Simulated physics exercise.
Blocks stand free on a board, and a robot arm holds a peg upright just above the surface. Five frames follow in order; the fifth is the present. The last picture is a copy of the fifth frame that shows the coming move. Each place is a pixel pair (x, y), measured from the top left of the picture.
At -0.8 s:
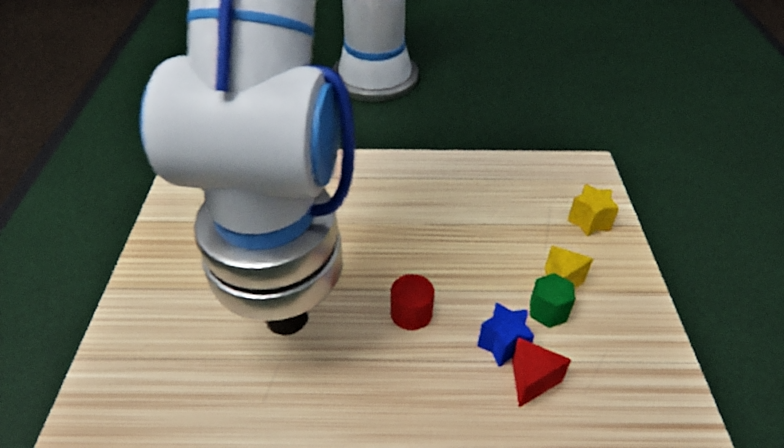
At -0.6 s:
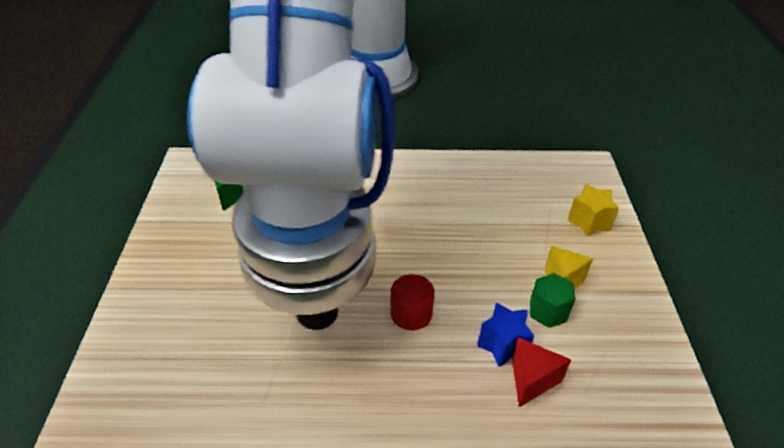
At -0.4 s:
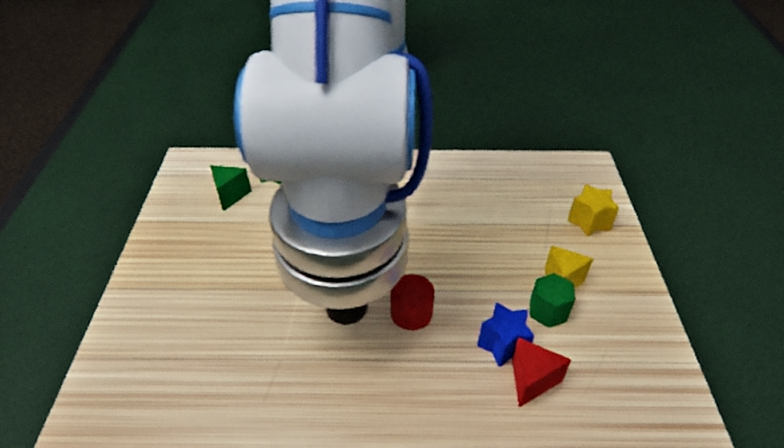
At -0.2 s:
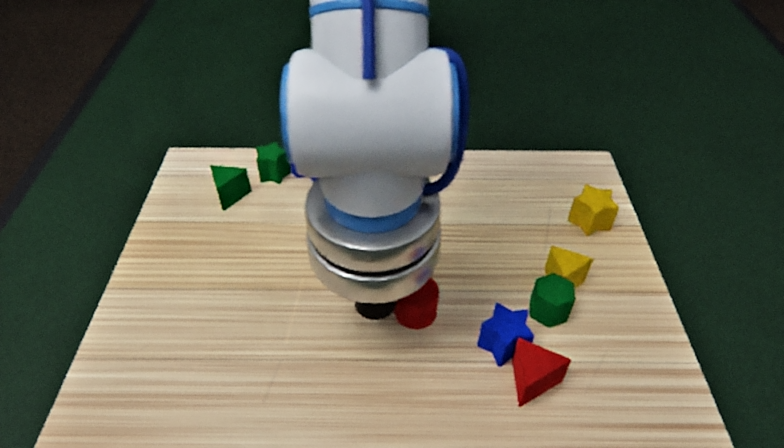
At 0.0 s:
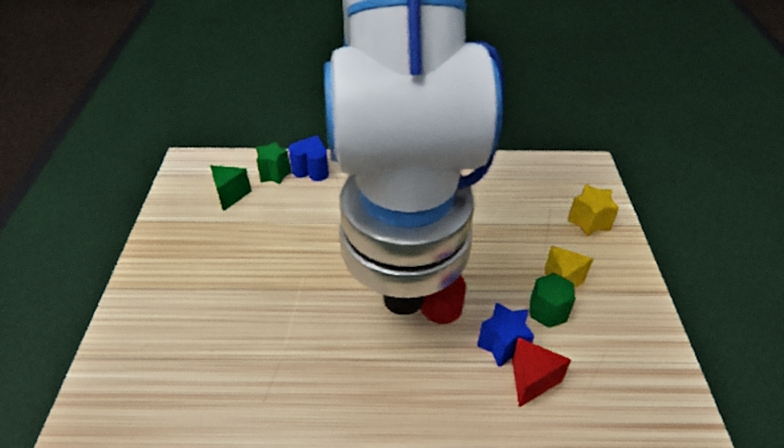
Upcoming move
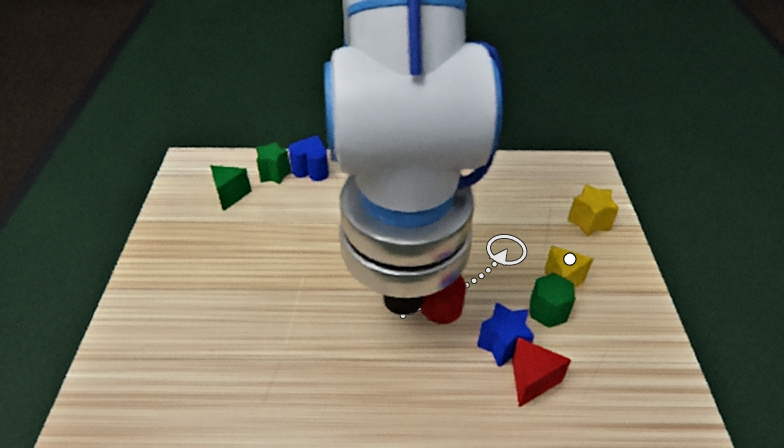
A robot arm moves right across the board and pushes the red round block rightward.
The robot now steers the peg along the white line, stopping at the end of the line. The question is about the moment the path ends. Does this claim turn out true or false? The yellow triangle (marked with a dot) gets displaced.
The statement is false.
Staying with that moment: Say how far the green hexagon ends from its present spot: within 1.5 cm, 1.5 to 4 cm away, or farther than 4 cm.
Final distance: Less than 1.5 cm.
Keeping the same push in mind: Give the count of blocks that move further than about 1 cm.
Blocks moved: One.
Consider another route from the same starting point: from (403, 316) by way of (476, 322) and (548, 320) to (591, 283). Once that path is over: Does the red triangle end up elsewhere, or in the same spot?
It is moved from its place.
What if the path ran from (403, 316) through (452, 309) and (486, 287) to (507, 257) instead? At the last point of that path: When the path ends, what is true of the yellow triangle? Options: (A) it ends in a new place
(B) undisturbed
My answer is option A.
Drawn move, from (403, 316) via (464, 286), ending at (507, 250); the dot is on the yellow triangle.
The first path, step by step. One third of the way, peg (447, 279); red round block (489, 272).
Two thirds of the way, peg (485, 258); red round block (526, 265); green hexagon (560, 290).
At the end, peg (510, 232); red round block (534, 260); green hexagon (561, 290); yellow triangle still.
